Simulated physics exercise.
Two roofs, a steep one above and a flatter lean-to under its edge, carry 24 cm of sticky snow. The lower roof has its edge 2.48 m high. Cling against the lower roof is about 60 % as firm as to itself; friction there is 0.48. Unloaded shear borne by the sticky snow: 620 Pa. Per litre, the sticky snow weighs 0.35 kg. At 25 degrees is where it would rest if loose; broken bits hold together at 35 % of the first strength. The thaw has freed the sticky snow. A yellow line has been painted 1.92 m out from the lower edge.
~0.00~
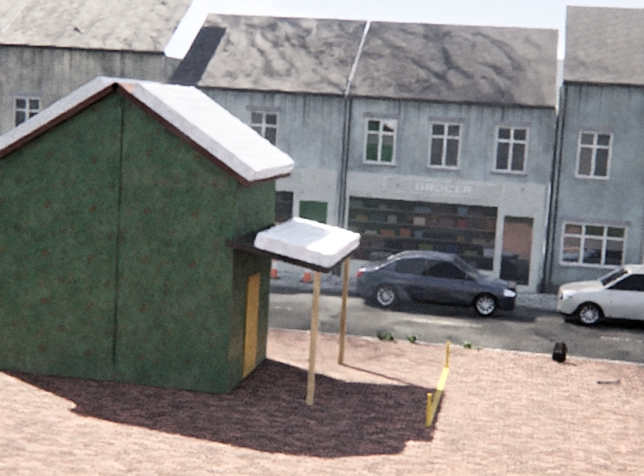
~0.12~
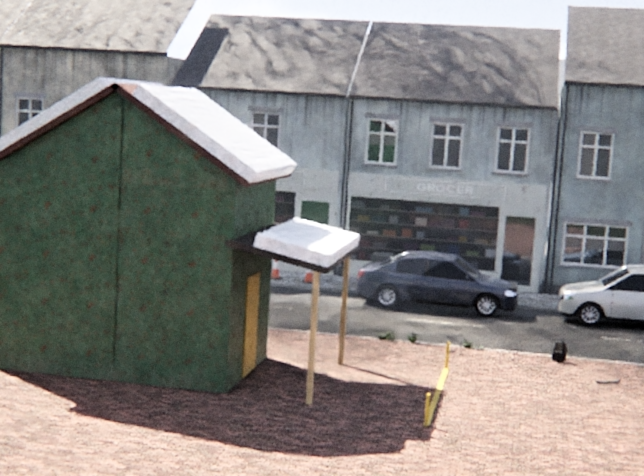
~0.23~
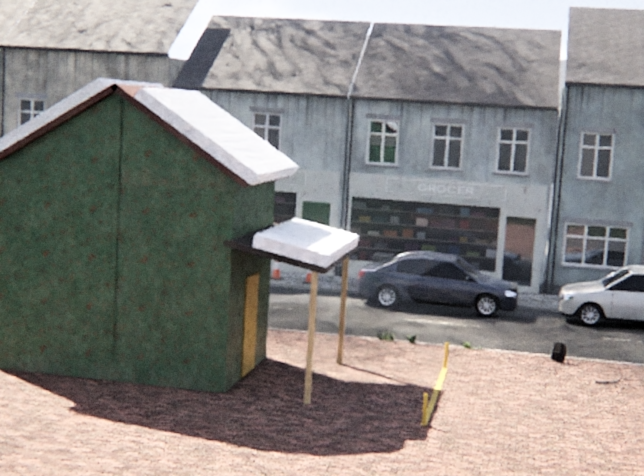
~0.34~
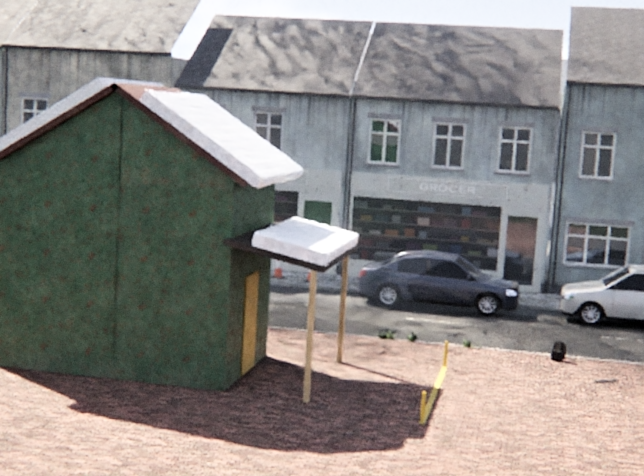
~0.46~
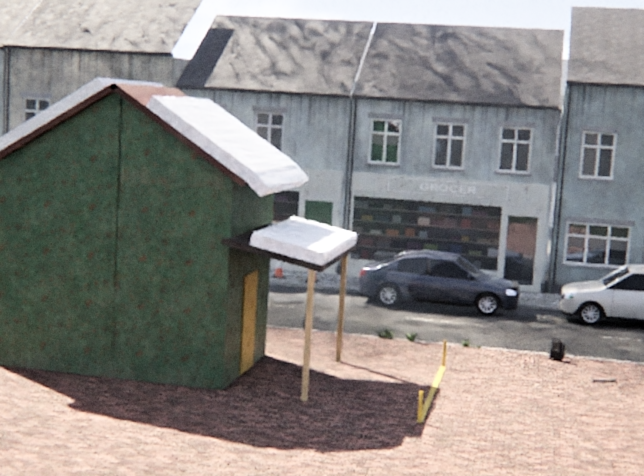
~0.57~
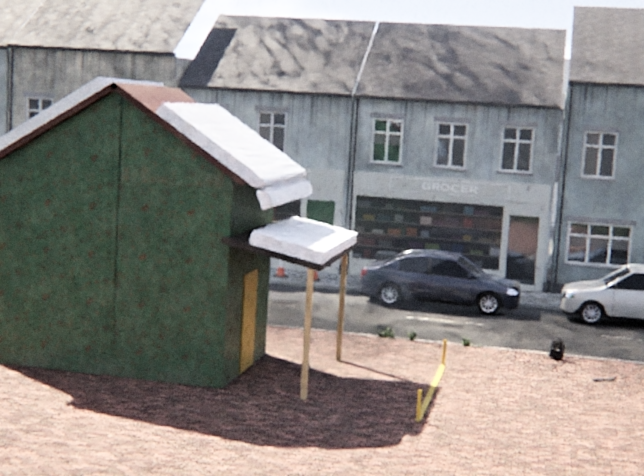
A thick white slab of snow slid slowly down the right side of the green shed's steep roof, baring reddish roofing near the peak, then cracked at its overhanging edge above the snow-covered lean-to.
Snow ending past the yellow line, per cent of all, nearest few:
32 %.
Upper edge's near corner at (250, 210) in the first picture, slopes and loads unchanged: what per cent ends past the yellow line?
Roughly 8 per cent.
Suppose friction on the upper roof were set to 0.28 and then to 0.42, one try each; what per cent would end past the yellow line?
First some 20 %, after that some 3 %.
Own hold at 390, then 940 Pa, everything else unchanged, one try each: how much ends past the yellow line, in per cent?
In order: Around 40 % and around 20 %.
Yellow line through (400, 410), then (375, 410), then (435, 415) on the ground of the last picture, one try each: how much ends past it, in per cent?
About 40 %, 55 %, 25 %.
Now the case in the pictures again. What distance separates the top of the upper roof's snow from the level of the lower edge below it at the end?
Looks like around 0.6 m above that edge.
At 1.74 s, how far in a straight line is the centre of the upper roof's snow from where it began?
It is around 4.4 m from where it started.
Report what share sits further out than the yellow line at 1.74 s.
Roughly 0 per cent.
After 1.11 s, none is below the lower edge and 0 % is past the line.
After 1.74 s, 47 % is below the lower edge and 0 % is past the line.
After 2.37 s, 66 % is below the lower edge and 32 % is past the line.
After 3.00 s, 67 % is below the lower edge and 32 % is past the line.
After 3.50 s, 67 % is below the lower edge and 32 % is past the line.
